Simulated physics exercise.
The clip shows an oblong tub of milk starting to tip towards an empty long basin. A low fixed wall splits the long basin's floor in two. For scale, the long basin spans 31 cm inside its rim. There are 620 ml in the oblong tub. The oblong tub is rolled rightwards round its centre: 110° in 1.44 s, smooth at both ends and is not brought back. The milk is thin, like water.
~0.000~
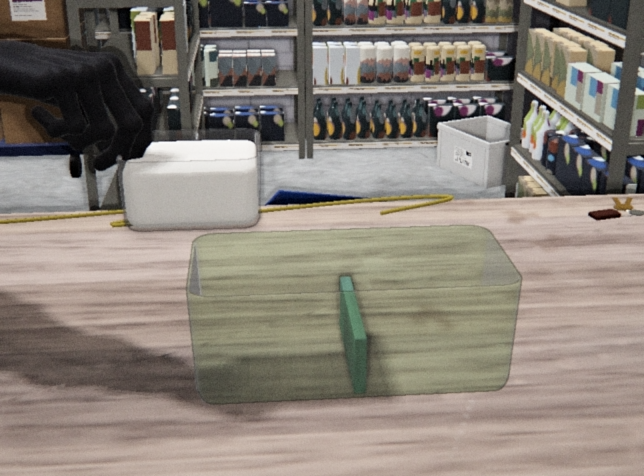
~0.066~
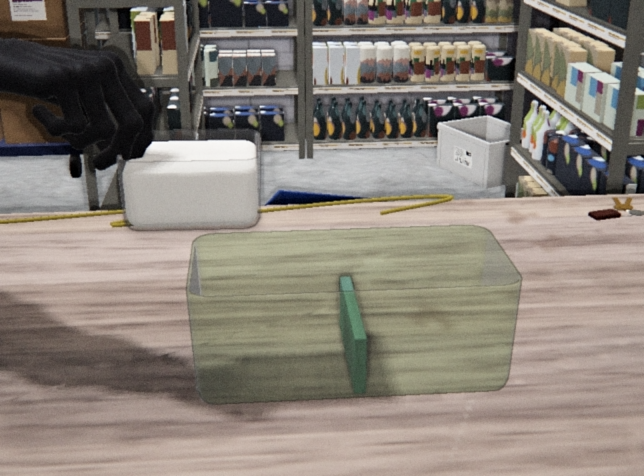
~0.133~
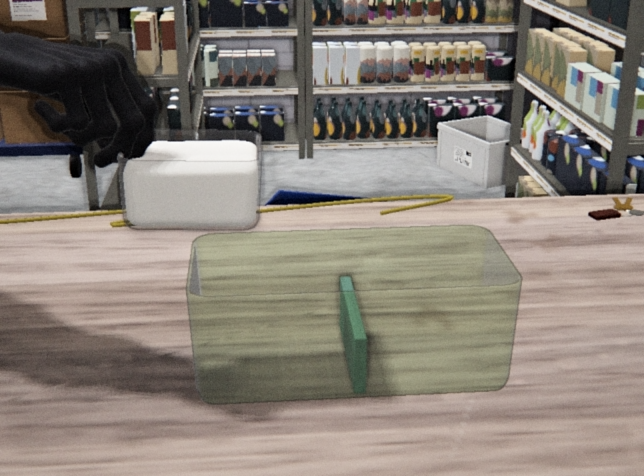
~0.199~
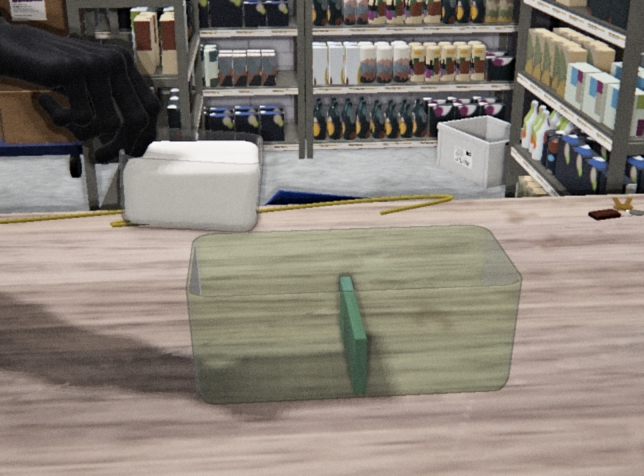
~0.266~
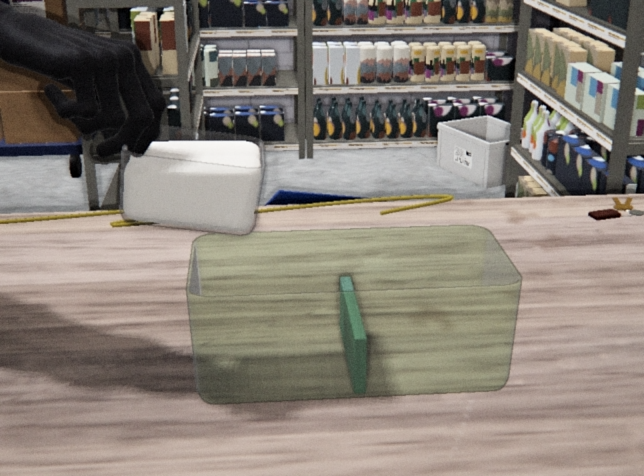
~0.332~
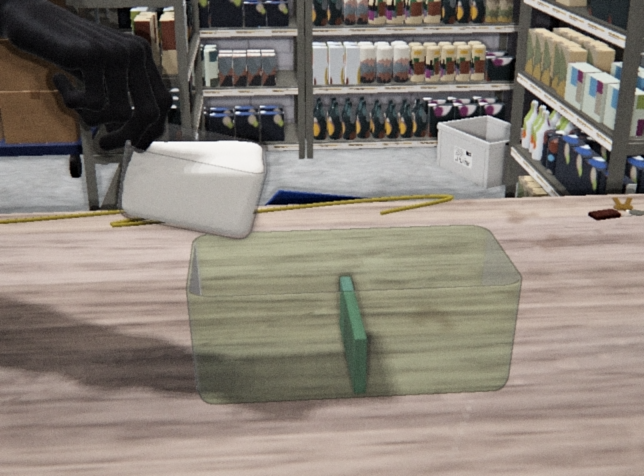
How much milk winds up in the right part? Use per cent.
Roughly 1 per cent is past the wall.
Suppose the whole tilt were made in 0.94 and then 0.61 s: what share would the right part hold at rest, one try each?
In turn about 0 and 5 per cent.
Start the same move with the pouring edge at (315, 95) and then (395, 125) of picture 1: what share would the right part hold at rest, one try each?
First 75, then 100 per cent.
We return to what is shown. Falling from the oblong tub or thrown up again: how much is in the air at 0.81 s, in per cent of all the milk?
Some 24 per cent.
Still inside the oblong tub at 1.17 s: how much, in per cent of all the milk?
Near 7 in a hundred.
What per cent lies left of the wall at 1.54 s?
About 98 per cent.
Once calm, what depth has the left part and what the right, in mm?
Some 30 mm on the left and 0 mm on the right.
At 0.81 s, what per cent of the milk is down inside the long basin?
About 34 per cent.
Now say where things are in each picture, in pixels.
In the first picture, it leans 0°; its right rim is at (258, 145); the milk meets the walls at (127, 157) and (257, 153); the long basin's rim runs from (191, 266) to (504, 254); the wall's top is at (353, 307).
In the second picture, it leans 1°; its right rim is at (259, 146); the milk meets the walls at (127, 156) and (257, 153).
In the third picture, it leans 2°; its right rim is at (260, 148); the milk meets the walls at (128, 156) and (258, 154).
In the fourth picture, it leans 5°; its right rim is at (261, 151); the milk meets the walls at (130, 155) and (259, 154).
In the fifth picture, it leans 9°; its right rim is at (263, 156); the milk meets the walls at (130, 156) and (261, 155).
In the sixth picture, it leans 14°; its right rim is at (265, 161); the milk meets the walls at (130, 157) and (263, 155).
Then, 0.81 s in, the tilt is 66° and 41 per cent is still to pour, 34 is left of the wall and 0 right of it.
Then, 1.17 s in, the tilt is 101° and 7 per cent is still to pour, 89 is left of the wall and 1 right of it.
Then, 1.54 s in, the tilt is 110° and 0 per cent is still to pour, 99 is left of the wall and 1 right of it.
Then, 1.94 s in, the tilt is 110° and 0 per cent is still to pour, 99 is left of the wall and 1 right of it.
Finally, 99 per cent lies left of the wall, 1 right of it and 0 outside.
